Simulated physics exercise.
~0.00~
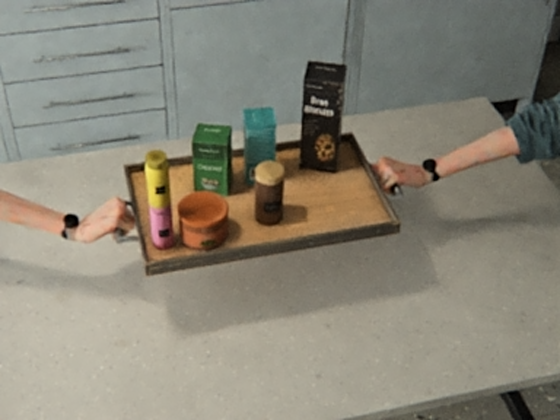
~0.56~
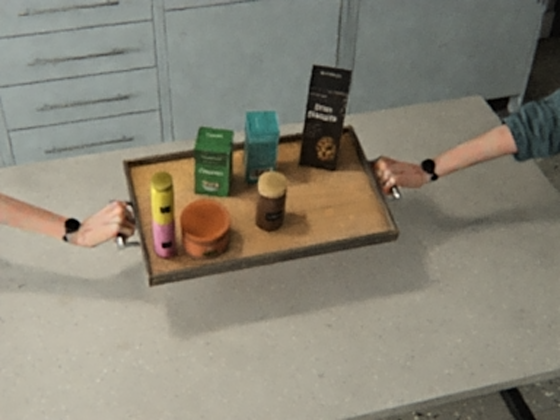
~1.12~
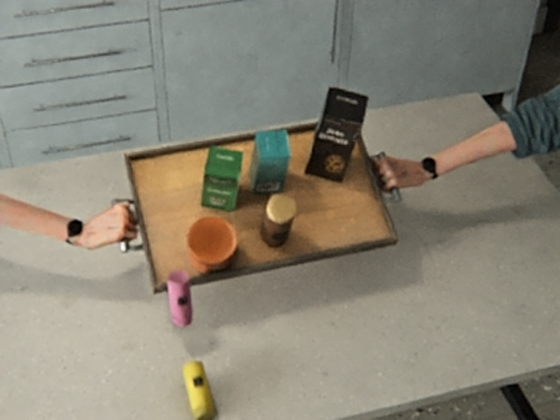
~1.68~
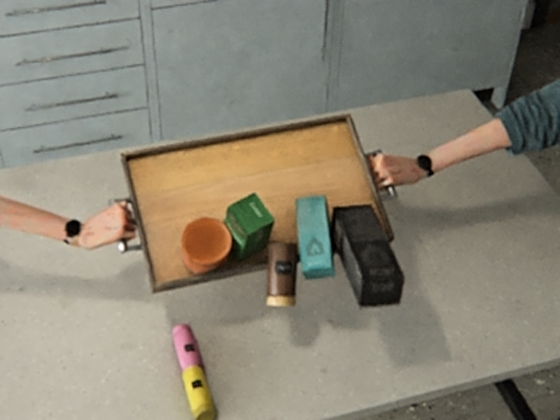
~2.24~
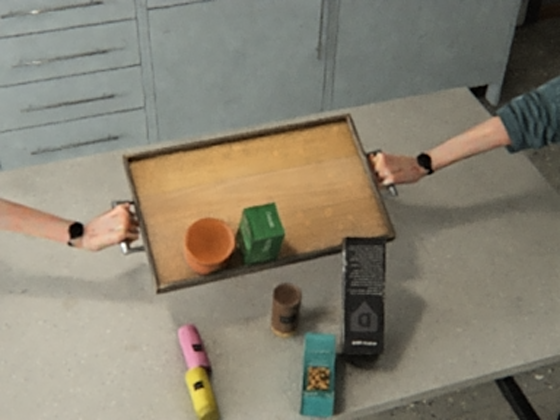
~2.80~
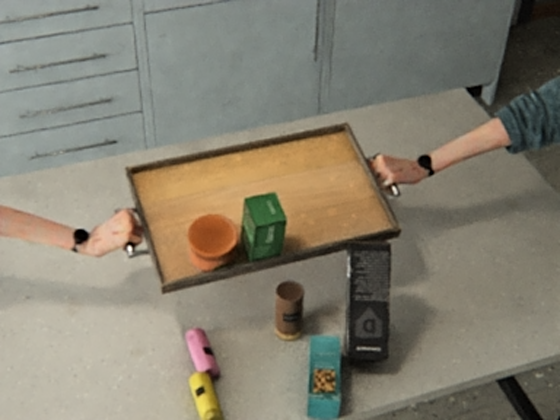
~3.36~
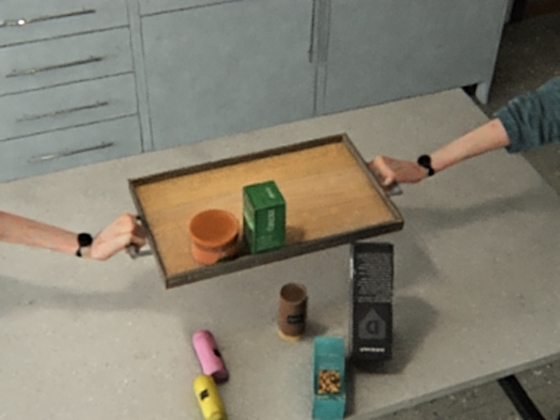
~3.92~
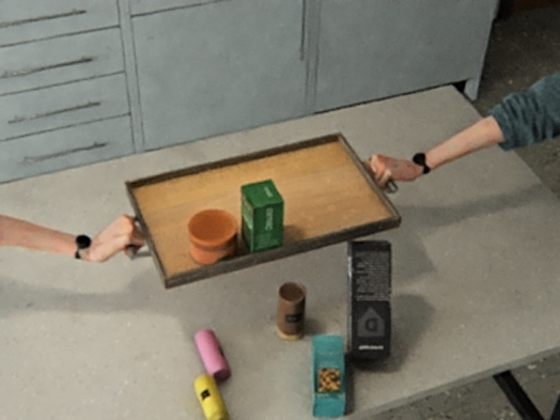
At the start, two hands hold a wooden tray above a grey table, carrying green, turquoise and black cartons, stacked yellow and pink shakers, a brown jar and an orange tub. The hands tip the tray's near edge downward, and the taller items begin to lean. The yellow and pink shakers drop off the near side first. Next the black carton, turquoise carton and brown jar tumble over the edge, while the green carton and orange tub slide towards the rim. The tray is levelled, ending with those two still aboard and five fallen items on the table.
